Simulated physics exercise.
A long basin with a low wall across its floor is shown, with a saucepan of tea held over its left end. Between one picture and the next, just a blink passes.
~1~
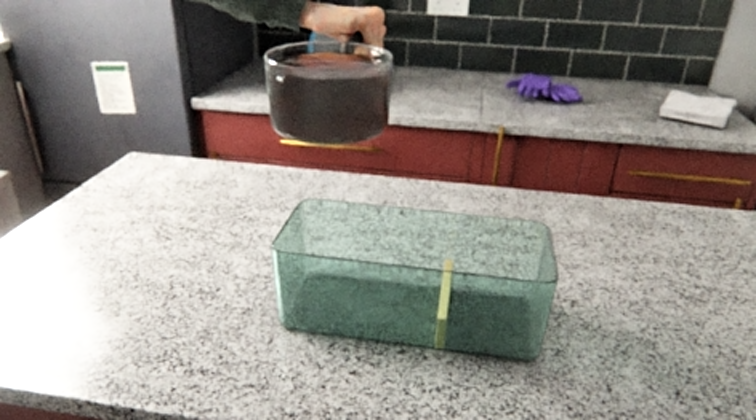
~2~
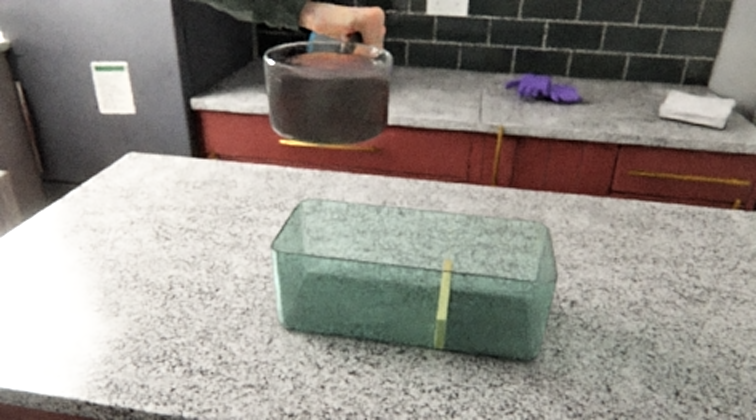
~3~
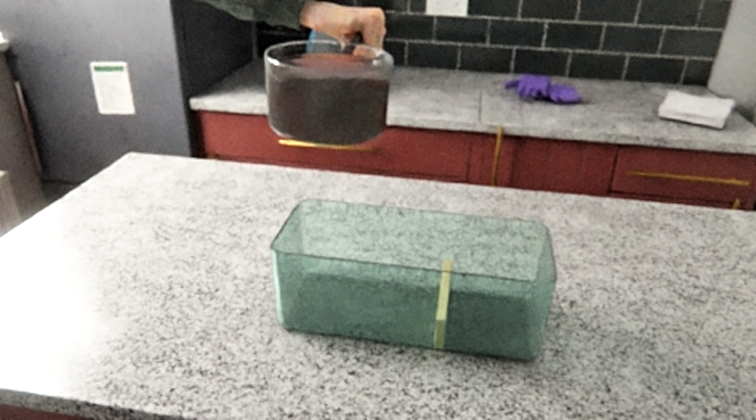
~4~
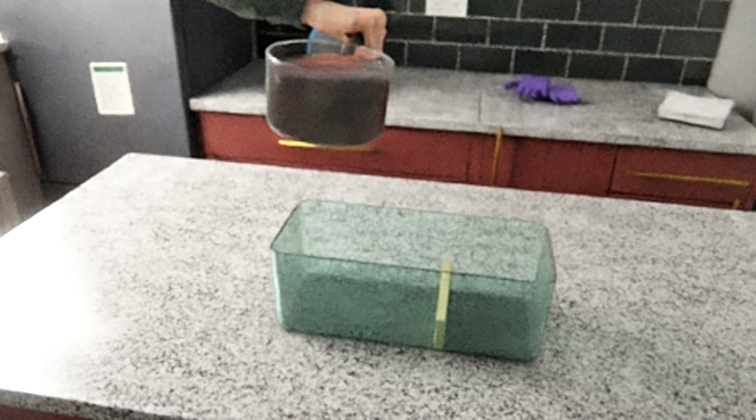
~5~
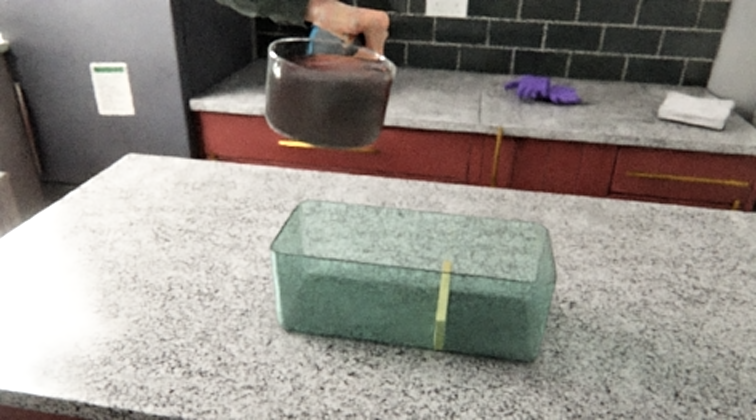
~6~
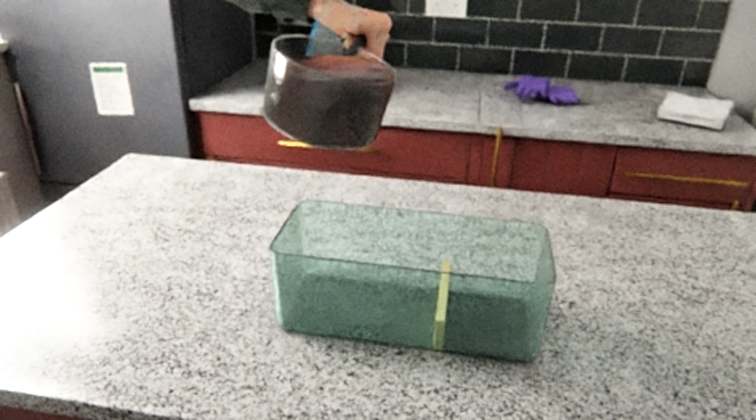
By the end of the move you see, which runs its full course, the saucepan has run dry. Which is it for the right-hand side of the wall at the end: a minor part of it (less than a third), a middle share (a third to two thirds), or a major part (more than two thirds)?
Once it settles, the part right of the wall is a third to two thirds, I'd say.
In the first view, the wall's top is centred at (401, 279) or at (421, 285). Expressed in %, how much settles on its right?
Try 1: About 95 percent; try 2: About 75 percent.
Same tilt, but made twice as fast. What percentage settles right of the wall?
I'd estimate some 30 percent.
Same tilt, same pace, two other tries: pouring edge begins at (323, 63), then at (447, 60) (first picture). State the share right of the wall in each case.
10 % and 80 %.
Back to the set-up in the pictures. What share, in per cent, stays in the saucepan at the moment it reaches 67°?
About 60 %.
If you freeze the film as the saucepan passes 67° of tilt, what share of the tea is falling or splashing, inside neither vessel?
Estimate: Some 30 per cent.
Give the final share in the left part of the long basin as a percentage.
Around 45 percent.
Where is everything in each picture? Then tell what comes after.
In the first picture, it leans 0°; its right rim is at (391, 61); the tea meets the walls at (273, 62) and (390, 70); the long basin's rim runs from (287, 223) to (553, 252); the wall's top is at (446, 287).
In the second picture, it leans 1°; its right rim is at (391, 62); the tea meets the walls at (273, 62) and (389, 70).
In the third picture, it leans 2°; its right rim is at (391, 64); the tea meets the walls at (273, 62) and (389, 71).
In the fourth picture, it leans 5°; its right rim is at (392, 68); the tea meets the walls at (274, 62) and (390, 72).
In the fifth picture, it leans 9°; its right rim is at (394, 73); the tea meets the walls at (275, 64) and (393, 73).
In the sixth picture, it leans 14°; its right rim is at (395, 79); the tea meets the walls at (276, 64) and (395, 74).
A moment on, the saucepan is tipped part way and 59 per cent is still to pour, 4 is left of the wall and 7 right of it.
Next, the saucepan is tipped on its side and 13 per cent is still to pour, 20 is left of the wall and 53 right of it.
Then the saucepan is tipped right over and 1 per cent is still to pour, 40 is left of the wall and 55 right of it.
Later the saucepan is tipped right over and 0 per cent is still to pour, 44 is left of the wall and 55 right of it.
Finally, 44 per cent lies left of the wall, 55 right of it and 1 outside.
